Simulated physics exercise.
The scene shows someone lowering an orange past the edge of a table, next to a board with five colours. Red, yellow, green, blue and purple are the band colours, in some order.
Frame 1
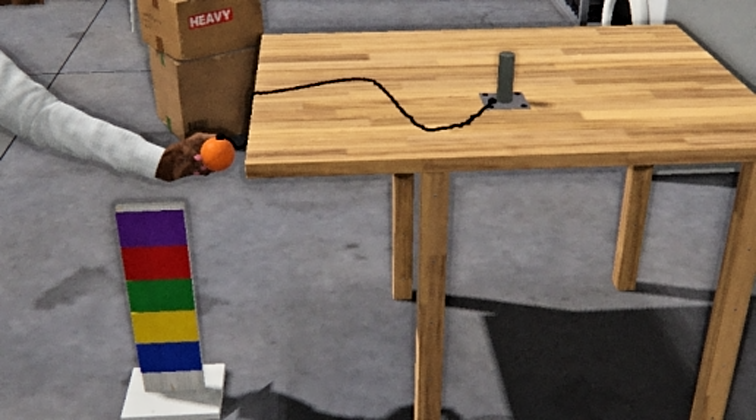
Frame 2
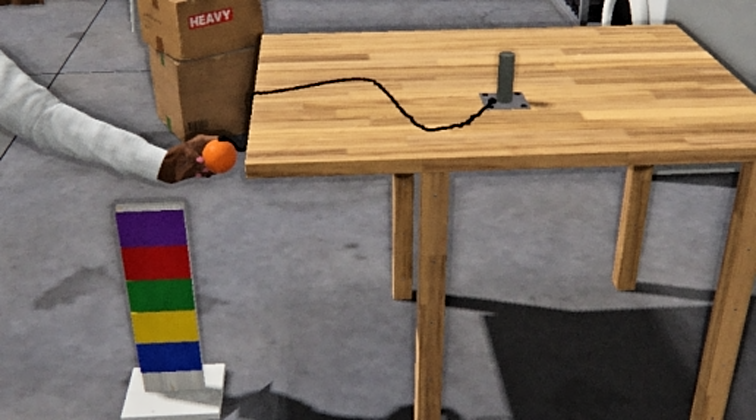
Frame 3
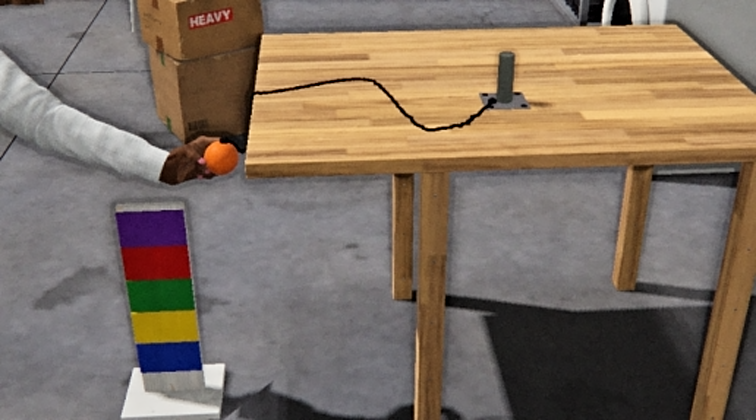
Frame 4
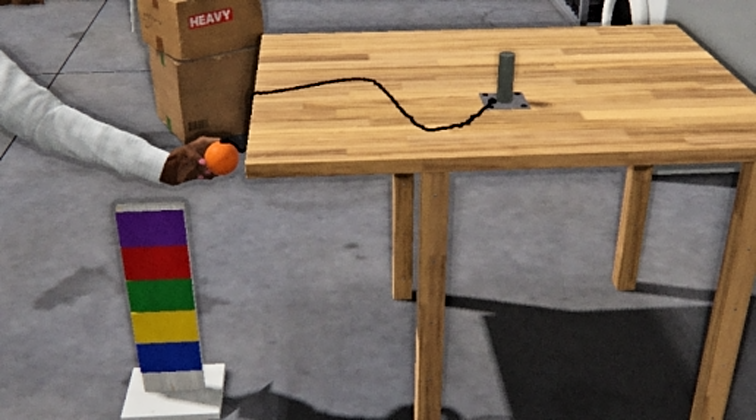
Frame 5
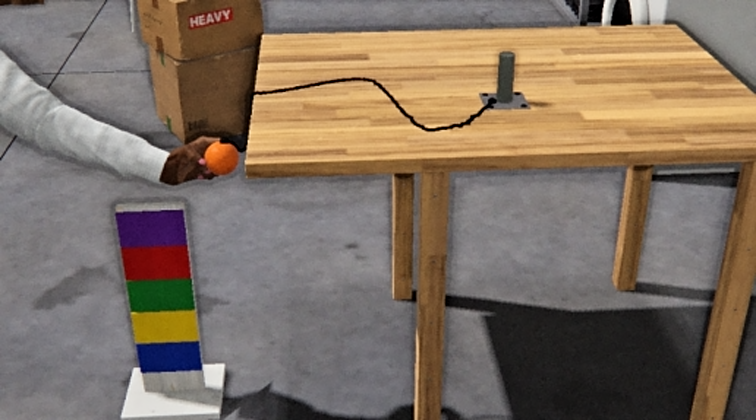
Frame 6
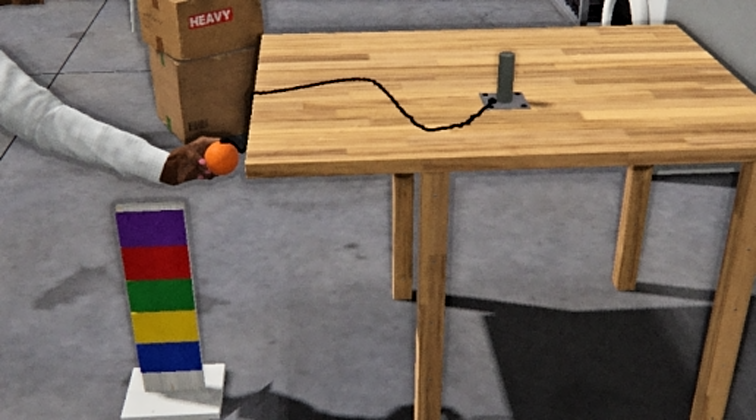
The clip opens on a hand holding an orange ball beside the left edge of a wooden table, above an upright strip of purple, red, green, yellow and blue bands. The hand shifts very slightly to the right with the ball, then stays still, while the black cord on the table does not move.
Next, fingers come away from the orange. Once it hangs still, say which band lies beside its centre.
It is the yellow band.
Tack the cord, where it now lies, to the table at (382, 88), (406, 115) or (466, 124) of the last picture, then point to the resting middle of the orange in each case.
Estimated pixels in sequence: (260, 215), (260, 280) and (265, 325).
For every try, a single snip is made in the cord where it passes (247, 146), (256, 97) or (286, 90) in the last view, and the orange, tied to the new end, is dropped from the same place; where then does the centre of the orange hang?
The pixels are (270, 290) for the first, (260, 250) for the second and (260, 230) for the third.
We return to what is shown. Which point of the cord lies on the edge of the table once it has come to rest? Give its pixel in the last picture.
You'd find it at roughly (380, 85).
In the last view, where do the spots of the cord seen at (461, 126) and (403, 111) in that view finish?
They end up at (414, 105) and (325, 110).
Soon after, orange near (255, 304); level with green.
After that, orange near (279, 334); level with yellow.
In the end, orange near (269, 338); level with yellow. Its centre hangs level with the yellow band.
